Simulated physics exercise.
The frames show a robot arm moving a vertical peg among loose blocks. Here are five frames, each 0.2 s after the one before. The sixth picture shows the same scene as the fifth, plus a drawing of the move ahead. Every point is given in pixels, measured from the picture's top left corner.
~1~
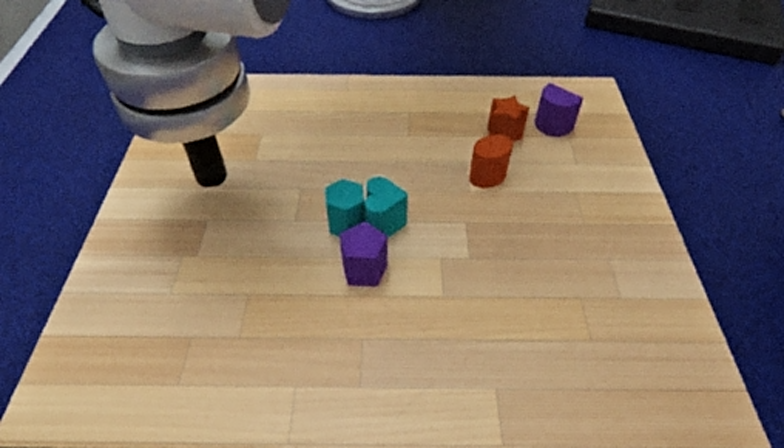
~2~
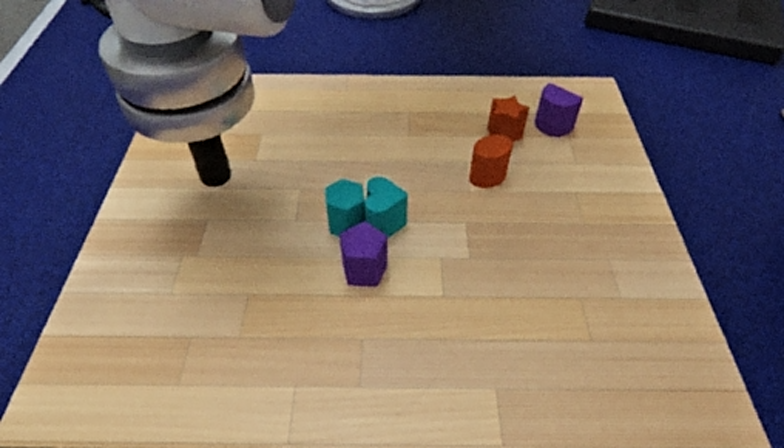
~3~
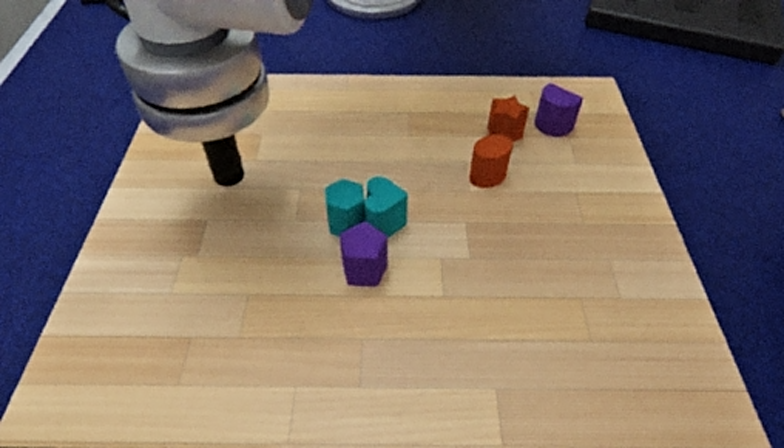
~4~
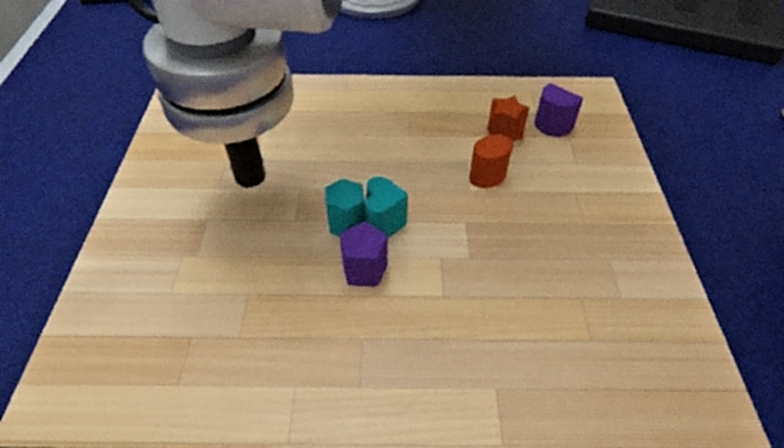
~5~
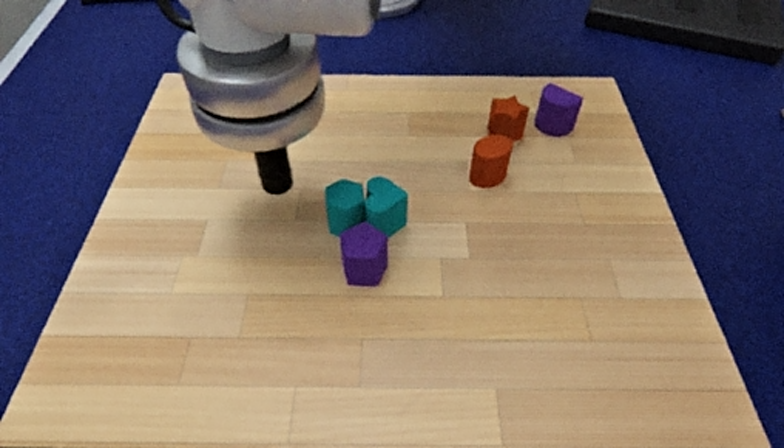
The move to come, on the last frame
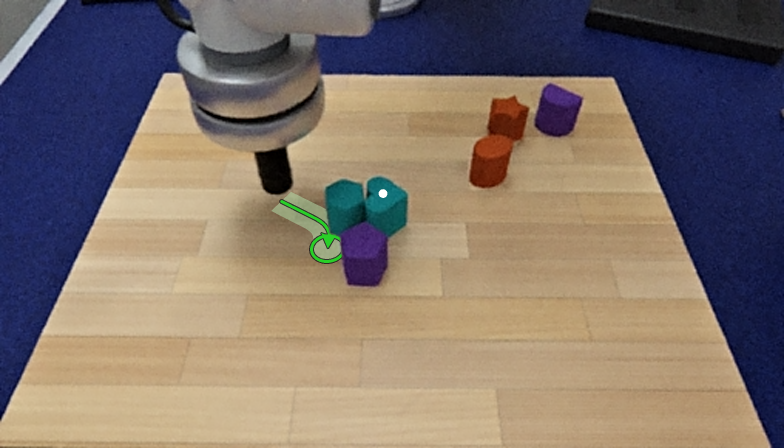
A robot arm holding a black peg moved a short way right over a wooden board, nearing two turquoise blocks and a purple one, while all the blocks stayed still.
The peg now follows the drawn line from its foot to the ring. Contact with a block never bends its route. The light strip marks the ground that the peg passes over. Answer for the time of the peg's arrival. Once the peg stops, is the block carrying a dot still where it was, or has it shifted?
By the last moment, the block carrying a dot will have left its place.
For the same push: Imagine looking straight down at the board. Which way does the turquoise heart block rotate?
The turn is anti-clockwise.
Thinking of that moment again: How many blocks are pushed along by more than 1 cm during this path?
2.
Path on the board, from (281, 201) through (304, 213) and (325, 226) to (328, 248); the dot is on the turquoise heart block.
Halfway along, peg at (314, 203); turquoise hexagonal block at (348, 195).
At the end, peg at (326, 232); turquoise hexagonal block at (365, 208), turned 30° anticlockwise; purple five-sided block in place; turquoise heart block at (400, 196), turned 25° anticlockwise.
